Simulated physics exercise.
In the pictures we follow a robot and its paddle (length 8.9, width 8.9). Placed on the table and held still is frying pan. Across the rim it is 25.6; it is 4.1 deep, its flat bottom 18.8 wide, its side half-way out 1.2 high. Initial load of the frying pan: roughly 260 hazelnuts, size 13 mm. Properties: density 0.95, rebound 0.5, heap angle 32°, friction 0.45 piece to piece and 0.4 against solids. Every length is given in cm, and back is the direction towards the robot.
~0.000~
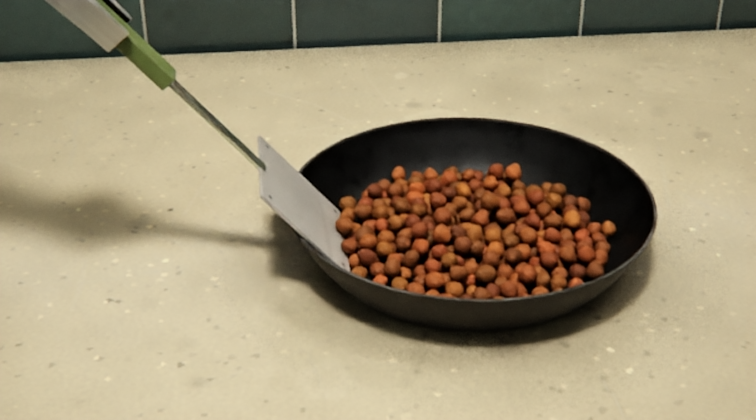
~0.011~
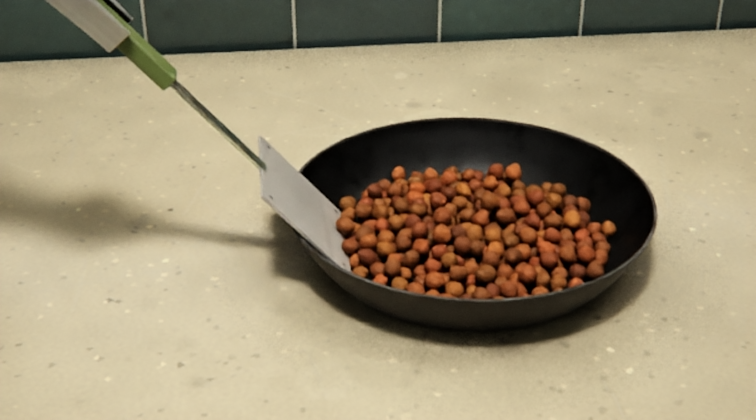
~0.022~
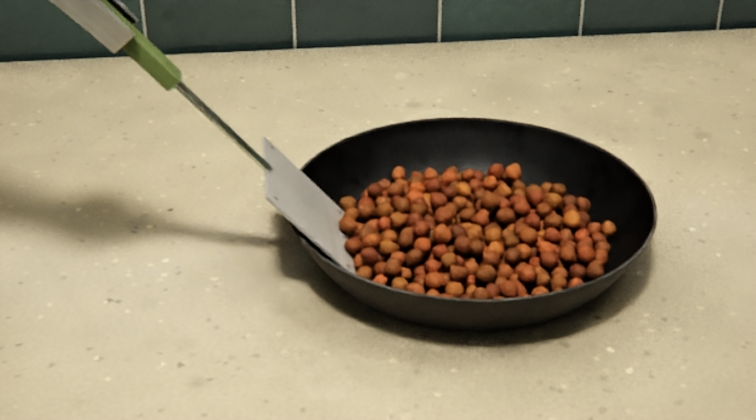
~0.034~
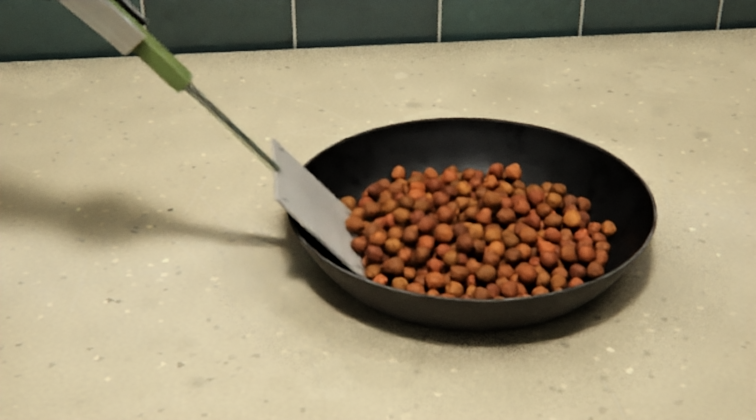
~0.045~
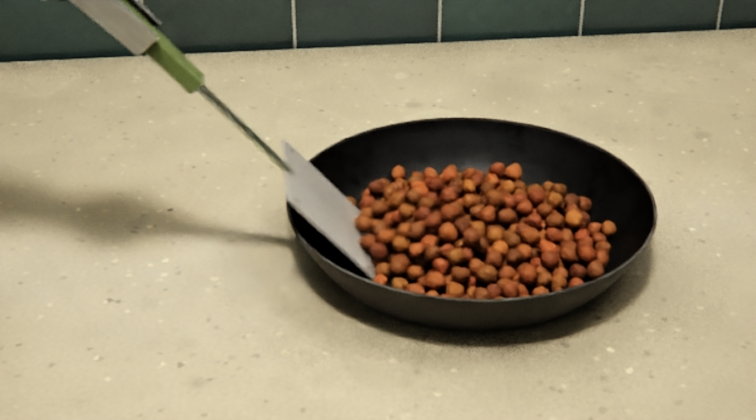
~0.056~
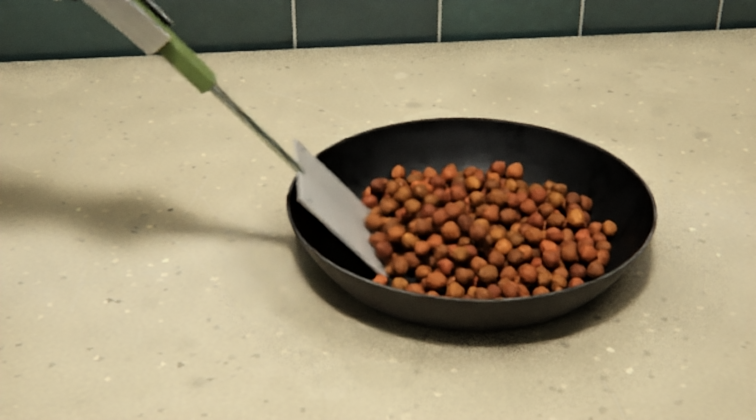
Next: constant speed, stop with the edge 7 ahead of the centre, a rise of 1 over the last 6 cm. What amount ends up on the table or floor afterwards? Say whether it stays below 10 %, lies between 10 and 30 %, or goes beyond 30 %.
It stays below 10 %.
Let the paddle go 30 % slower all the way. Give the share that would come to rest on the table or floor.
Roughly 0 in a hundred.
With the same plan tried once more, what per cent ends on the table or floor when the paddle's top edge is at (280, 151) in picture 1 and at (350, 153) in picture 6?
25 %.
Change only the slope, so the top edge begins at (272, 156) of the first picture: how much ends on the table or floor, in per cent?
5 percent or so.
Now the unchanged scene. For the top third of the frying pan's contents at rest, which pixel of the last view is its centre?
(591, 200).
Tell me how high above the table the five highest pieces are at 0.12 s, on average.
Estimated height above table: Approx. 4 cm.
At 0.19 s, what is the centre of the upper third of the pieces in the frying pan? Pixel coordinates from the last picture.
It is centred at about (527, 210).
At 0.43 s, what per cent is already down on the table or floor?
Some 0 per cent of the load.
After 0.12 s, sloping 50°, highest piece 5 above the table; 262 in the frying pan.
After 0.19 s, sloping 50°, highest piece 5 above the table; 262 in the frying pan.
After 0.43 s, sloping 50°, highest piece 6 above the table; 253 in the frying pan, 5 on the table or floor, 4 on the blade or in flight.
After 1.48 s, sloping 50°, highest piece 5 above the table; 251 in the frying pan, 11 on the table or floor.
At rest, 251 in the frying pan, 11 on the table or floor. That is 4 % on the table or floor.
